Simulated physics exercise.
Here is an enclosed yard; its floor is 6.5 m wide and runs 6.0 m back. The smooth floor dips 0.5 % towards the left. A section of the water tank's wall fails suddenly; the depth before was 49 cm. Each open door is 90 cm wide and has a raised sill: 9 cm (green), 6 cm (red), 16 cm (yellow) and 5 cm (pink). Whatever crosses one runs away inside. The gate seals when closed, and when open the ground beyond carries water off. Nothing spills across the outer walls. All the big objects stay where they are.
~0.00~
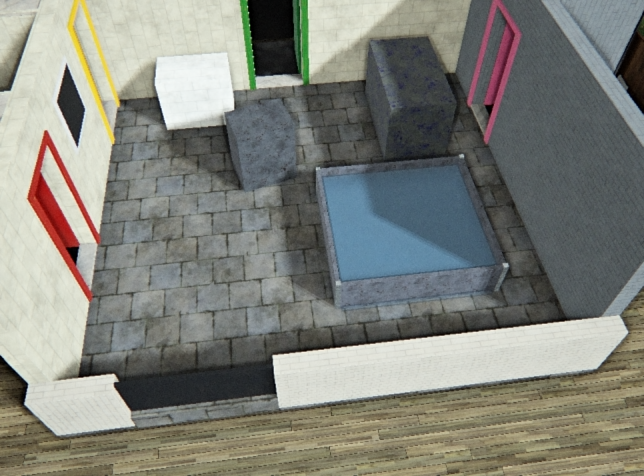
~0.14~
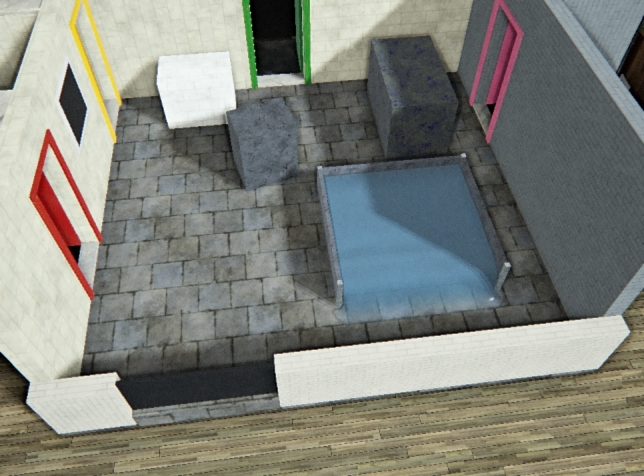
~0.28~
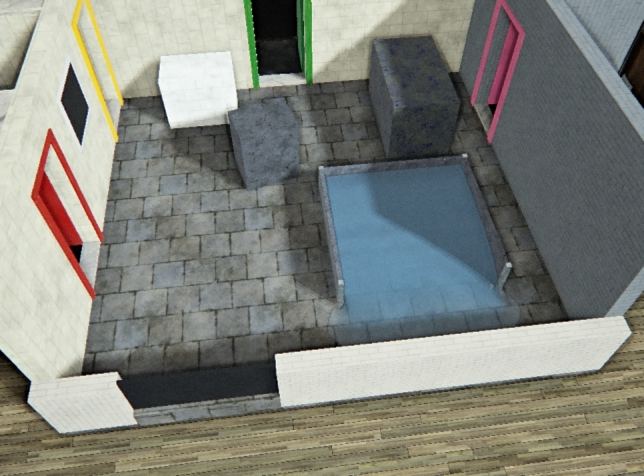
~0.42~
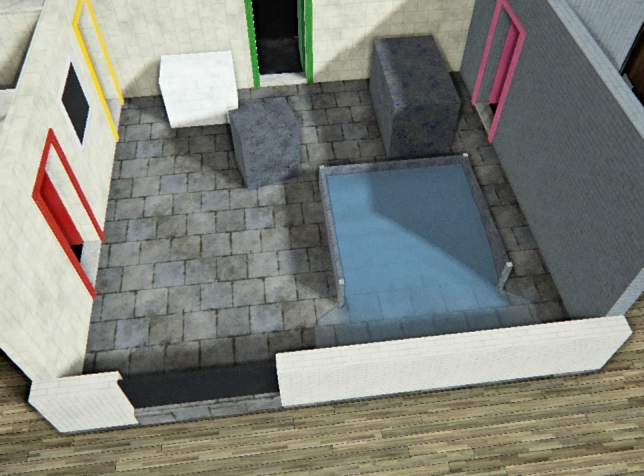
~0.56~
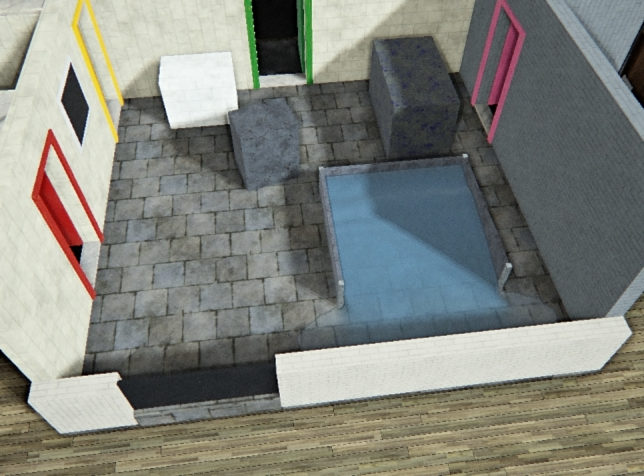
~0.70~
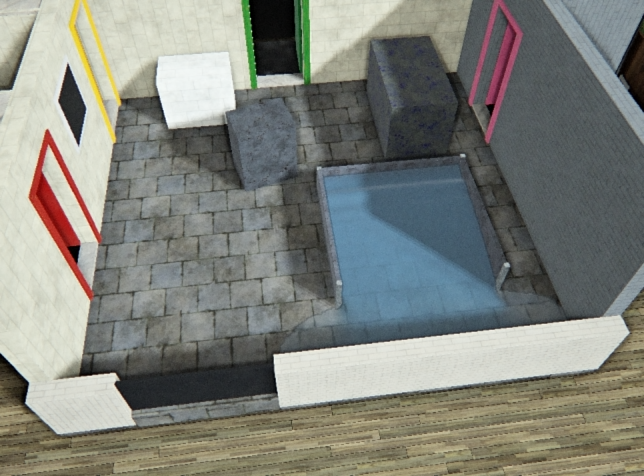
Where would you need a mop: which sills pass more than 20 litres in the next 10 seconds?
Within that time: At the green door it keeps below the limit; at the red door it passes the limit; at the yellow door it keeps below the limit; at the pink door it goes over the limit.
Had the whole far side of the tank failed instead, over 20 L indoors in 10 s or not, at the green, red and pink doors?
Against that limit: Green above, red below, pink above.
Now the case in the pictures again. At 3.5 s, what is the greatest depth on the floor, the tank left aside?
About 22 cm.
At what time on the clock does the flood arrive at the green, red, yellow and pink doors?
Arrival: Green 5.5 s, red 2.8 s, yellow 4.5 s, pink 2.8 s.
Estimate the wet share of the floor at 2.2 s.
Some 30 per cent of it.
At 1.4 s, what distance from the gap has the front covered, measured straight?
About 3.2 m.
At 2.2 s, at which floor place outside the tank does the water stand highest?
Near (566, 346).
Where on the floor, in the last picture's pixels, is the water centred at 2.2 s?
Around (407, 295).
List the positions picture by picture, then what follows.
The water tank at (405, 218) is whole and still, 49 cm deep, in the first picture.
Water pours out at (420, 289) and has run 1.1 m, to (341, 315); typically 9 cm deep outside, 49 cm at the water tank's back, in the second picture.
Water pours out at (421, 290) and has run 1.3 m, to (336, 331); typically 10 cm deep outside, 49 cm at the water tank's back, in the third picture.
Water pours out at (421, 290) and has run 1.6 m, to (326, 348); typically 9 cm deep outside, 49 cm at the water tank's back, in the fourth picture.
Water pours out at (421, 291) and has run 1.8 m, to a hidden place; typically 11 cm deep outside, 49 cm at the water tank's back, in the fifth picture.
The front is at a hidden place, 2.1 m from the gap at (419, 292); 3.0 m2 of floor is under water; 44 cm left at the back of the water tank, in the sixth picture.
After 1.4 s water covers 15 % of the floor and is deepest (40 cm) near (579, 344); green door not reached, red door not reached, yellow door not reached, pink door not reached.
After 2.2 s water covers 30 % of the floor and is deepest (40 cm) near (566, 346); green door not reached, red door not reached, yellow door not reached, pink door not reached.
After 3.5 s water covers 50 % of the floor and is deepest (22 cm) near (91, 403); green door not reached, red door 13 cm at the sill, 10 L in, yellow door not reached, pink door 6 cm at the sill, 0 L in.
After 6.0 s water covers 75 % of the floor and is deepest (17 cm) near (432, 106); green door 4 cm at the sill, 0 L in, red door 7 cm at the sill, 34 L in, yellow door 6 cm at the sill, 0 L in, pink door 5 cm at the sill, 5 L in.
After 10.0 s water covers 95 % of the floor and is deepest (12 cm) near (109, 176); green door 5 cm at the sill, 0 L in, red door 7 cm at the sill, 39 L in, yellow door 10 cm at the sill, 0 L in, pink door 8 cm at the sill, 37 L in.
